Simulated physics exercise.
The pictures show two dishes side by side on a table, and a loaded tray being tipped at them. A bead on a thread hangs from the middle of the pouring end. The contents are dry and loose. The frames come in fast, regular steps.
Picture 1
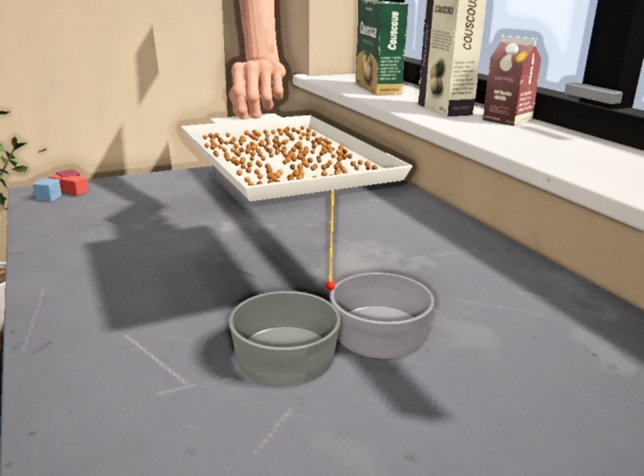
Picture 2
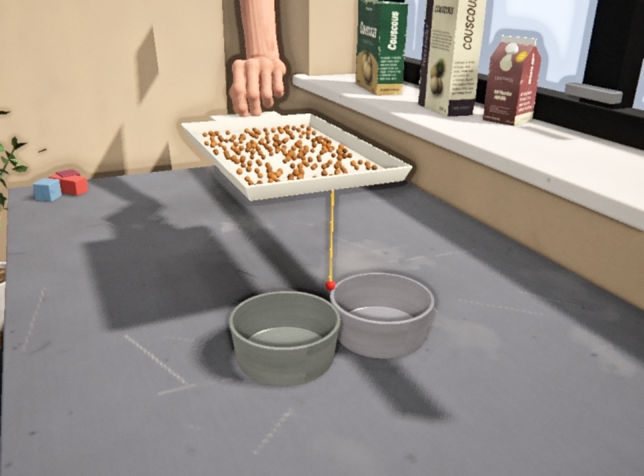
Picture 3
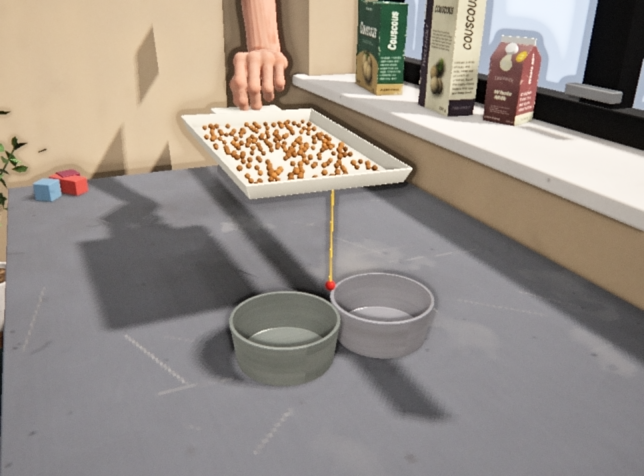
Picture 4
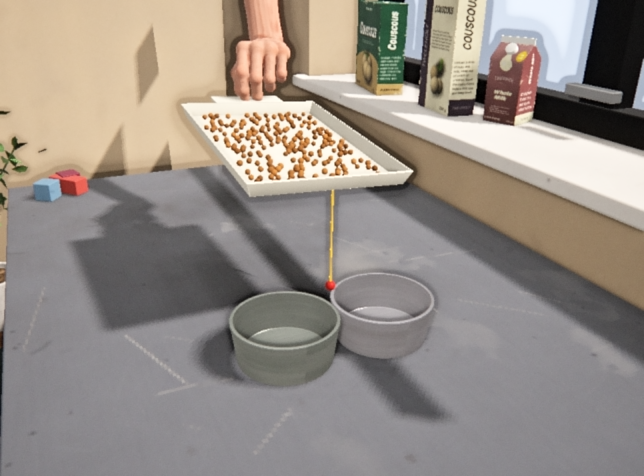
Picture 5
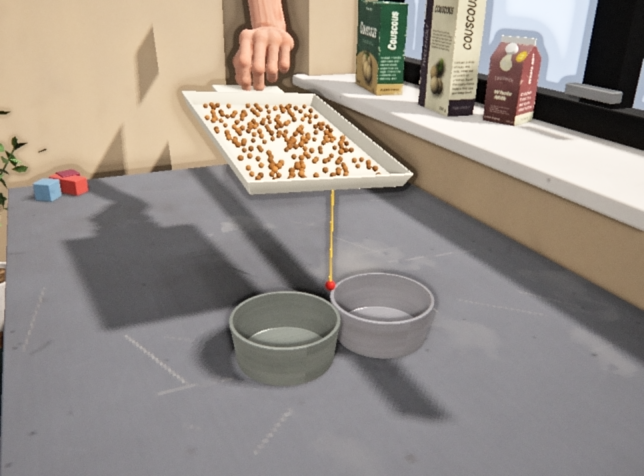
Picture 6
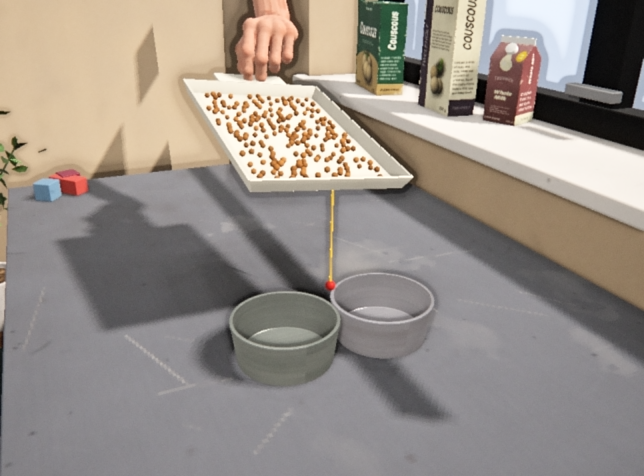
On a grey table near a windowsill, a hand holds a white tray of small brown balls above two round dishes and gradually raises its far end, tilting it slightly toward the viewer while the dishes and hanging red bead stay still.
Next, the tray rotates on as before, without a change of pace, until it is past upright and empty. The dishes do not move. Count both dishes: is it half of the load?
The two hold the larger part of the load.
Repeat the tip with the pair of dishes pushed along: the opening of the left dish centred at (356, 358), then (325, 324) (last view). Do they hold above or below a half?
At the first place not half, at the second above a half.
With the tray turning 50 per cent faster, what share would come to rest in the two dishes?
About 80 per cent.
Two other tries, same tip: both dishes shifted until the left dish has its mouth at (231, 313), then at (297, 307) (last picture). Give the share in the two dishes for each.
Roughly 10 per cent, and 100 per cent.
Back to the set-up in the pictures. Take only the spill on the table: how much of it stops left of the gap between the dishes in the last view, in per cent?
It comes to 0 per cent or so.
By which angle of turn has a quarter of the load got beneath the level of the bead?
Around 75° of tilt.
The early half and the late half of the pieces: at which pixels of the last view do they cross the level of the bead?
The first part at (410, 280); the rest at (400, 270).
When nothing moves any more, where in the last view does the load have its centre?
Near (391, 325).
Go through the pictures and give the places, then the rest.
Corners of the pouring end at (250, 185) and (404, 165), level; middle of the load at (283, 152), cereal balls; left dish at (306, 362); right dish at (408, 336); bead on its thread at (330, 286), in the first frame.
Corners of the pouring end at (250, 184) and (404, 166), level; middle of the load at (283, 150), in the second frame.
Corners of the pouring end at (251, 183) and (405, 167), tipped barely, lowest at the right corner; middle of the load at (283, 147), in the third frame.
Corners of the pouring end at (251, 181) and (405, 170), tipped a little, lowest at the right corner; middle of the load at (284, 141), in the fourth frame.
Corners of the pouring end at (252, 179) and (405, 172), tipped a little, lowest at the right corner; middle of the load at (285, 136), in the fifth frame.
Corners of the pouring end at (253, 177) and (406, 174), tipped a little, lowest at the right corner; middle of the load at (288, 135); left dish at (306, 362); right dish at (408, 336), in the sixth frame.
Soon after the last picture, tray tipped steeply; most on the tray; a small part in the right dish; a stray few outside both; a stray few in the air.
A little later, tray tipped right over; a stray few on the tray; most in the right dish; a small part outside both; a small part in the air.
Later still, tray tipped past a quarter turn; nearly all in the right dish; a small part outside both.
At rest, tray tipped past a quarter turn; none in the left dish; nearly all in the right dish; a small part outside both.
